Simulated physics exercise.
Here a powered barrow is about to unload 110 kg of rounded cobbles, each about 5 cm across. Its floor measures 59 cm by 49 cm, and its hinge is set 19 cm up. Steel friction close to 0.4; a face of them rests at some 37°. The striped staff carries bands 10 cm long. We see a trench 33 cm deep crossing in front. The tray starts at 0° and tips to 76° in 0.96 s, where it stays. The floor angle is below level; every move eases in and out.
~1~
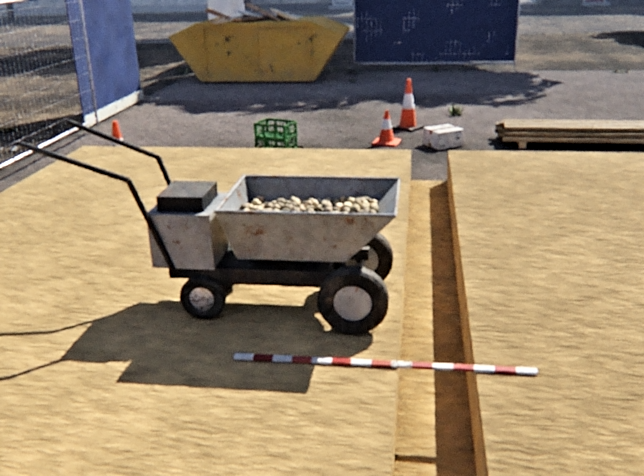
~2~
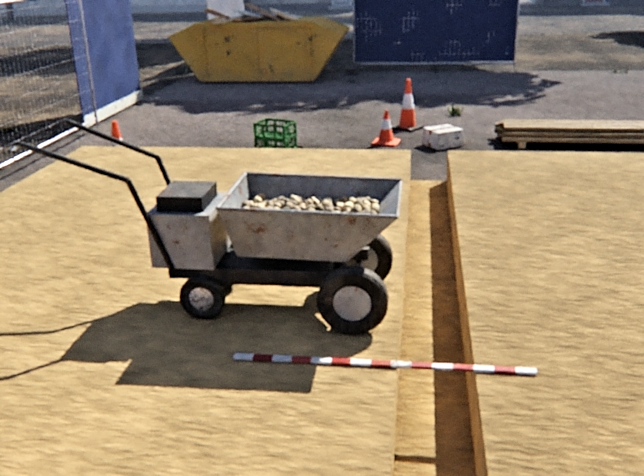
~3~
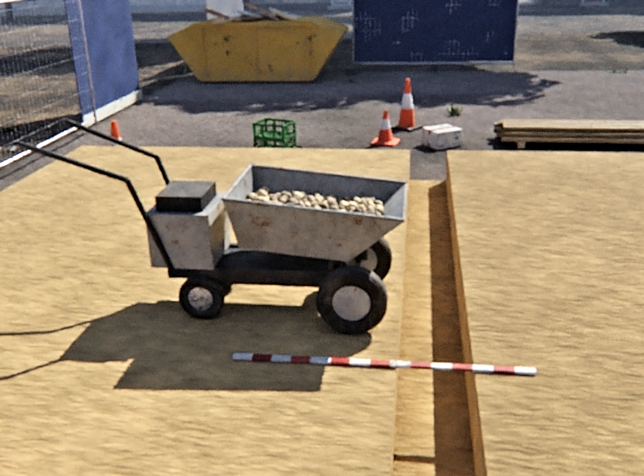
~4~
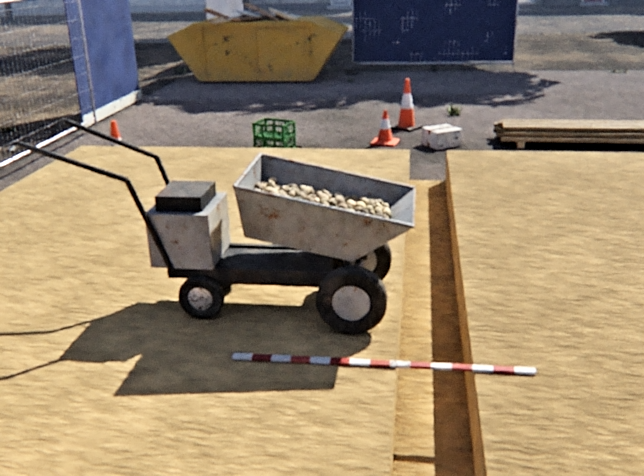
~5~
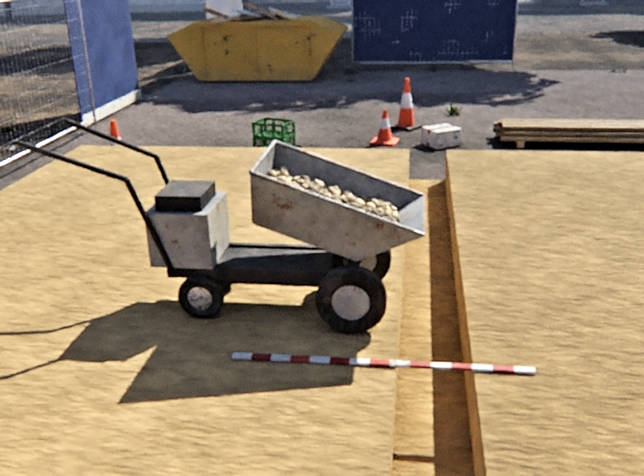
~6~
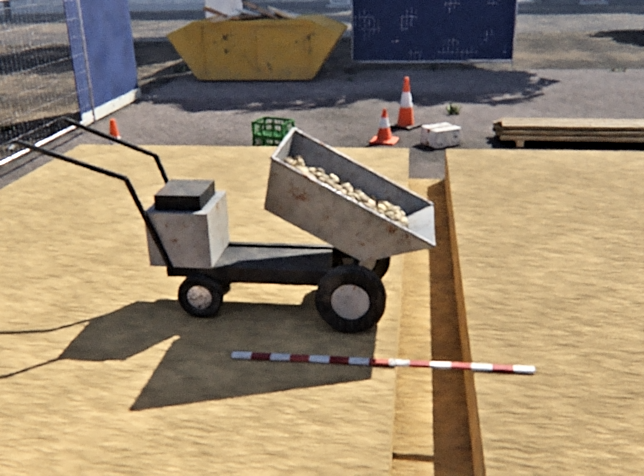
On a sandy work site, a cart's metal tray of stones tilts steadily toward the right.
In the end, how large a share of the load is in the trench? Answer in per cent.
A share of roughly 30 %.
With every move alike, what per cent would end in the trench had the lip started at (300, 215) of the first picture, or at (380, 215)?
I'd expect close to 65 per cent at the first and 55 per cent at the second.
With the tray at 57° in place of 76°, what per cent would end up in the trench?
About 30%.
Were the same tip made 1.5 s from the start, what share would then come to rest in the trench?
It would be near 35 percent.
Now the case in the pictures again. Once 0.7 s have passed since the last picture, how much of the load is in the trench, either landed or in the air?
At that moment: Approx. 5 %.
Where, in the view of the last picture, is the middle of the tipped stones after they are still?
The tipped stones centre close to (502, 309).
Then, 0.3 s after the last picture the floor is at 64°, 100 % in the tray; the foremost stones are at (444, 275).
Then, 0.7 s after the last picture the floor is at 76°, 59 % in the tray, 7 % in the trench, 34 % past the trench; the foremost stones are at (541, 311).
Then, 1.0 s after the last picture the floor is at 76°, 12 % in the tray, 18 % in the trench, 70 % past the trench; the foremost stones are past the picture's edge.
Then, 3.0 s after the last picture the floor is at 76°, 0 % in the tray, 30 % in the trench, 70 % past the trench; the foremost stones are past the picture's edge.
